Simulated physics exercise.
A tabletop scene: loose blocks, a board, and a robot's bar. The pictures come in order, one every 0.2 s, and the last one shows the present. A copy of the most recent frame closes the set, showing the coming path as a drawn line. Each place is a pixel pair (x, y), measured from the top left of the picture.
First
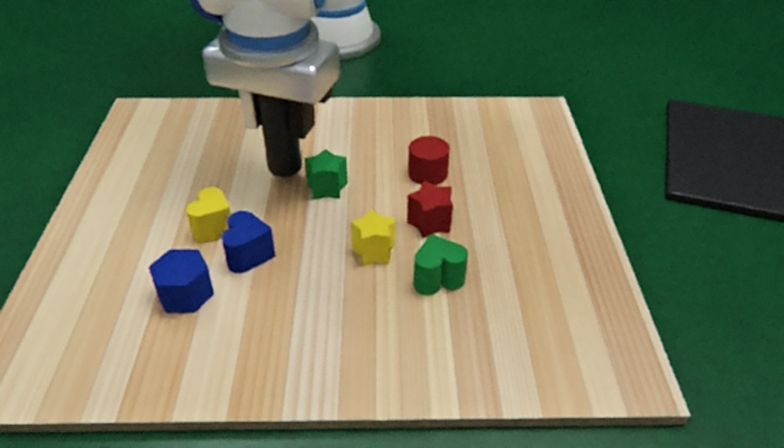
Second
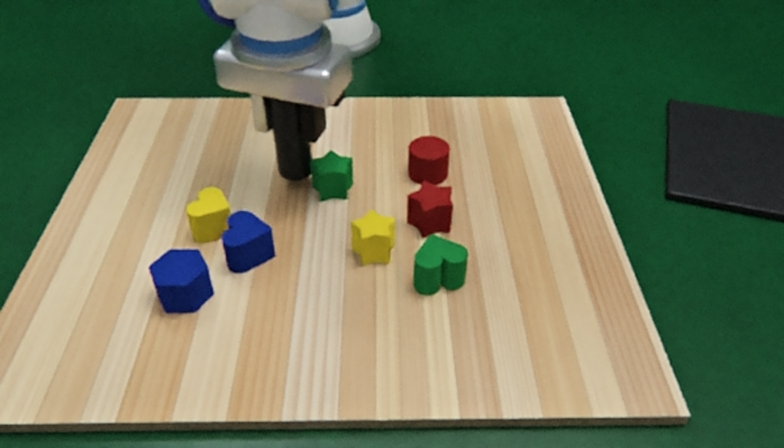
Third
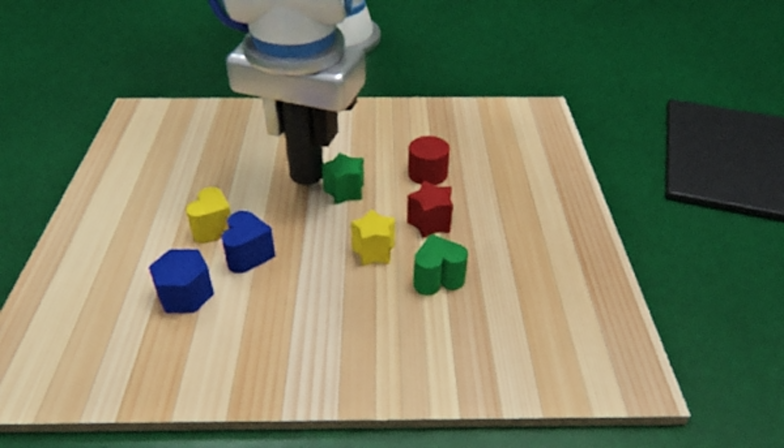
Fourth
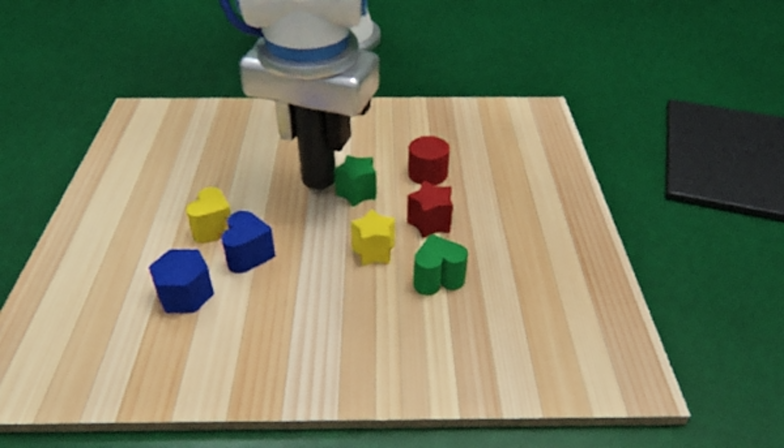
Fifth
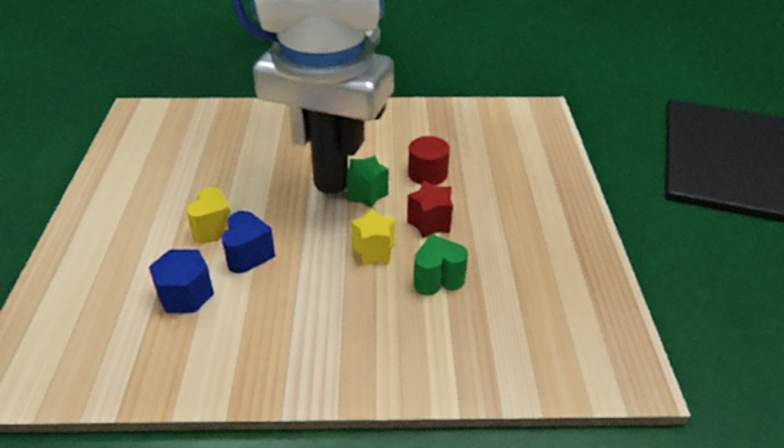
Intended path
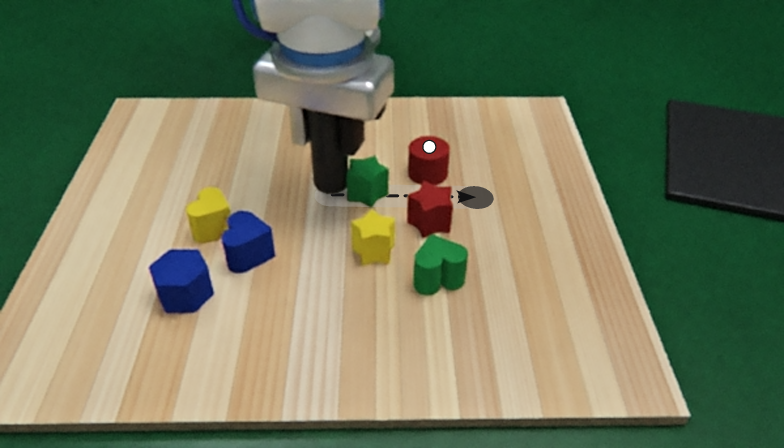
A robot's black bar pushes a green star block slowly to the right across a striped wooden board on a green surface, seen from a fixed, raised view. A yellow heart, blue heart and blue hexagonal block sit left, with a yellow star near the middle and a red cylinder, red star and green heart further right. The bar and green star slide rightward and slightly nearer, while the other blocks stay still.
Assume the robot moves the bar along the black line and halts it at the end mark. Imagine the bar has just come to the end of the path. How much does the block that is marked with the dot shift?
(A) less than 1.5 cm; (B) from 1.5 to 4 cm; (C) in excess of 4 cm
Answer: B.
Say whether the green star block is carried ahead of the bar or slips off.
The block sits ahead of the bar.
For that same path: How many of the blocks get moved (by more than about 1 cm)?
Most likely two.
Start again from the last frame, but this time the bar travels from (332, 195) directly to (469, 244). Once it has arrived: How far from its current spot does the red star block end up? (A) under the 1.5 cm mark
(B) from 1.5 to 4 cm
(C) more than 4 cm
The one that fits is C, more than 4 cm.
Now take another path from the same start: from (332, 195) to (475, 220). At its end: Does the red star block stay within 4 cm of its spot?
No
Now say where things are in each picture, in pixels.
The first picture shows bar tip at (285, 168); block tops, green star block at (325, 161); red cylinder at (429, 147); red star block at (432, 195).
The second picture shows bar at (296, 172); green star block at (332, 163).
The third picture shows bar at (307, 176); green star block at (344, 165).
The fourth picture shows bar at (319, 180); green star block at (357, 166).
The fifth picture shows bar at (332, 184); green star block at (366, 167); red cylinder at (429, 147); red star block at (432, 195).
Path on the board, from (332, 195) to (476, 197); the dot is on the red cylinder.
The first path, step by step. One third of the way, bar at (380, 185); green star block at (414, 168); red cylinder at (432, 146).
Two thirds of the way, bar at (429, 186); green star block at (464, 168); red cylinder at (445, 143).
At the end, bar at (477, 187); green star block at (512, 169); red cylinder at (445, 143); red star block in place.
